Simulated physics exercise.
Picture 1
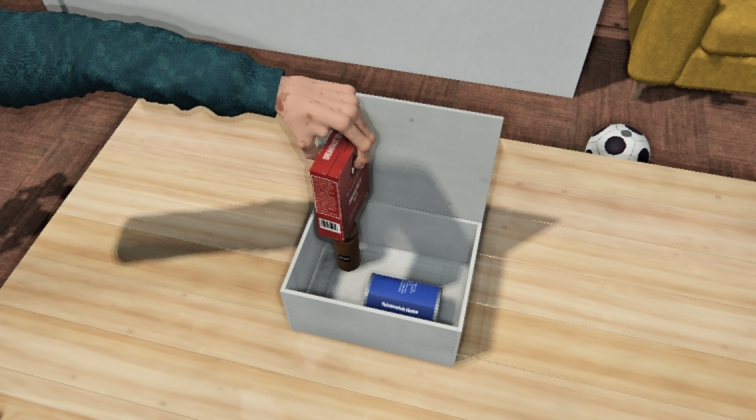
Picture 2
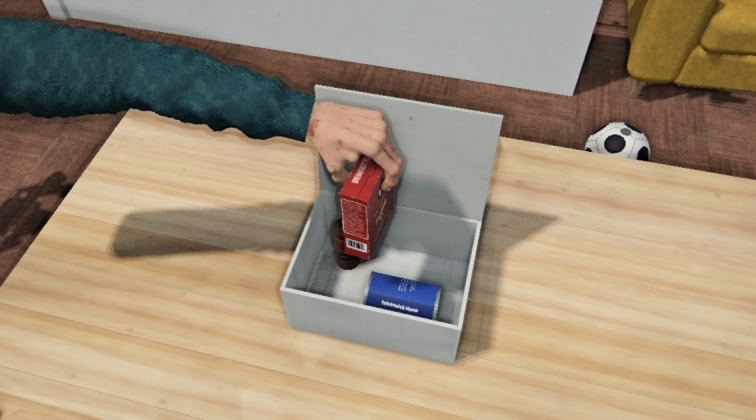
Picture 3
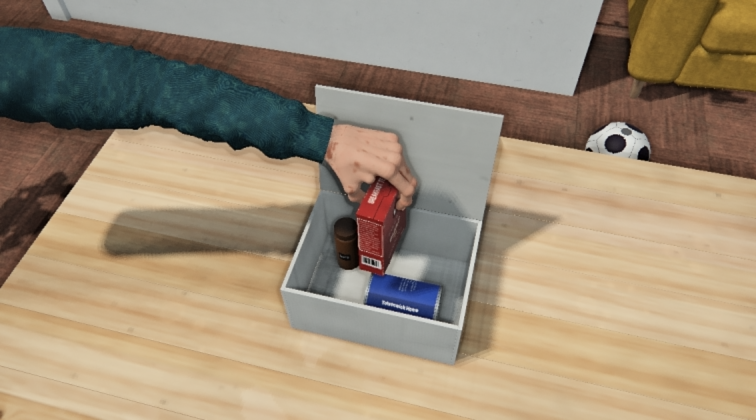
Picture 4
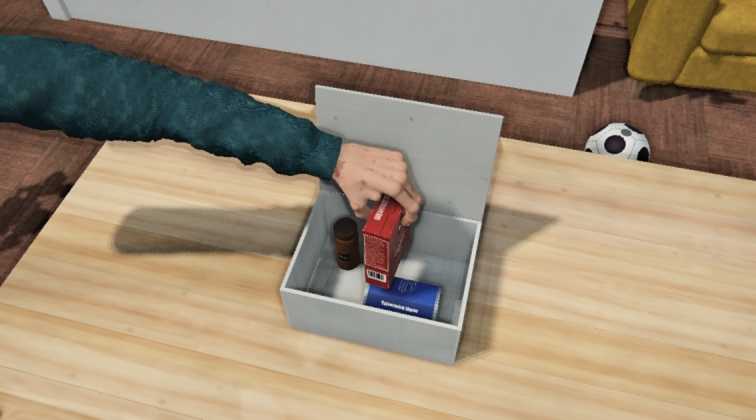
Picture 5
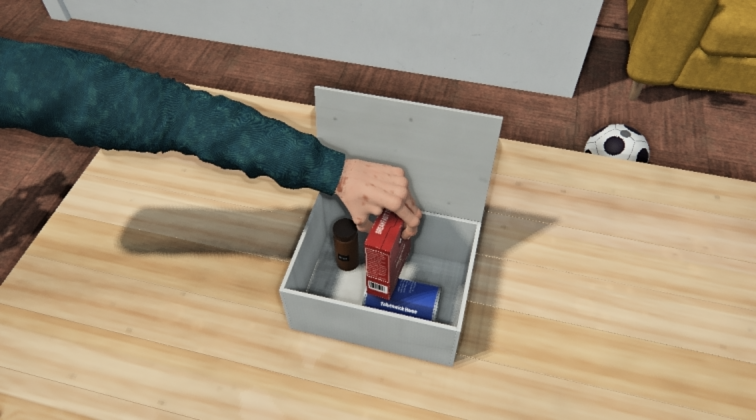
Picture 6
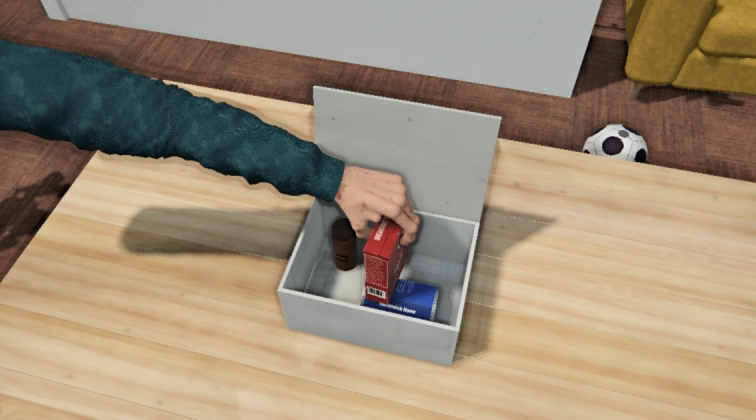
A hand in a teal sleeve moved a red packet to the right and lowered it into an open grey box, between a dark brown shaker and a blue can lying on its side.
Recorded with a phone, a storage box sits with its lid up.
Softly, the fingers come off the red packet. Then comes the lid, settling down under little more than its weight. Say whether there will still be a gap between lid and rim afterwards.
There will still be a gap.
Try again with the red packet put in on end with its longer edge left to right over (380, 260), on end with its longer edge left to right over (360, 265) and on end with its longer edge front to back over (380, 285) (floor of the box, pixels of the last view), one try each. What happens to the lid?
So, one: It drops fully; two: It drops fully; three: It remains raised.
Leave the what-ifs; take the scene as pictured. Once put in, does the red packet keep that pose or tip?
Well, it ends up skewed.
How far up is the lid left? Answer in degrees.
Near 90° up from the rim.
Then, 0.30 s on from there, red packet turned 39° from how it was put near (391, 246).
Then, 0.50 s on from there, red packet turned 52° from how it was put near (393, 249); blue tin shifted a little.
Then, 1.10 s on from there, lid starting down; red packet turned 51° from how it was put near (393, 249); blue tin shifted a little.
In the end, lid 88° above the rim; toppled in the box, red packet; the other 2 unmoved. At the end, from the last picture's camera, red packet near (393, 249).
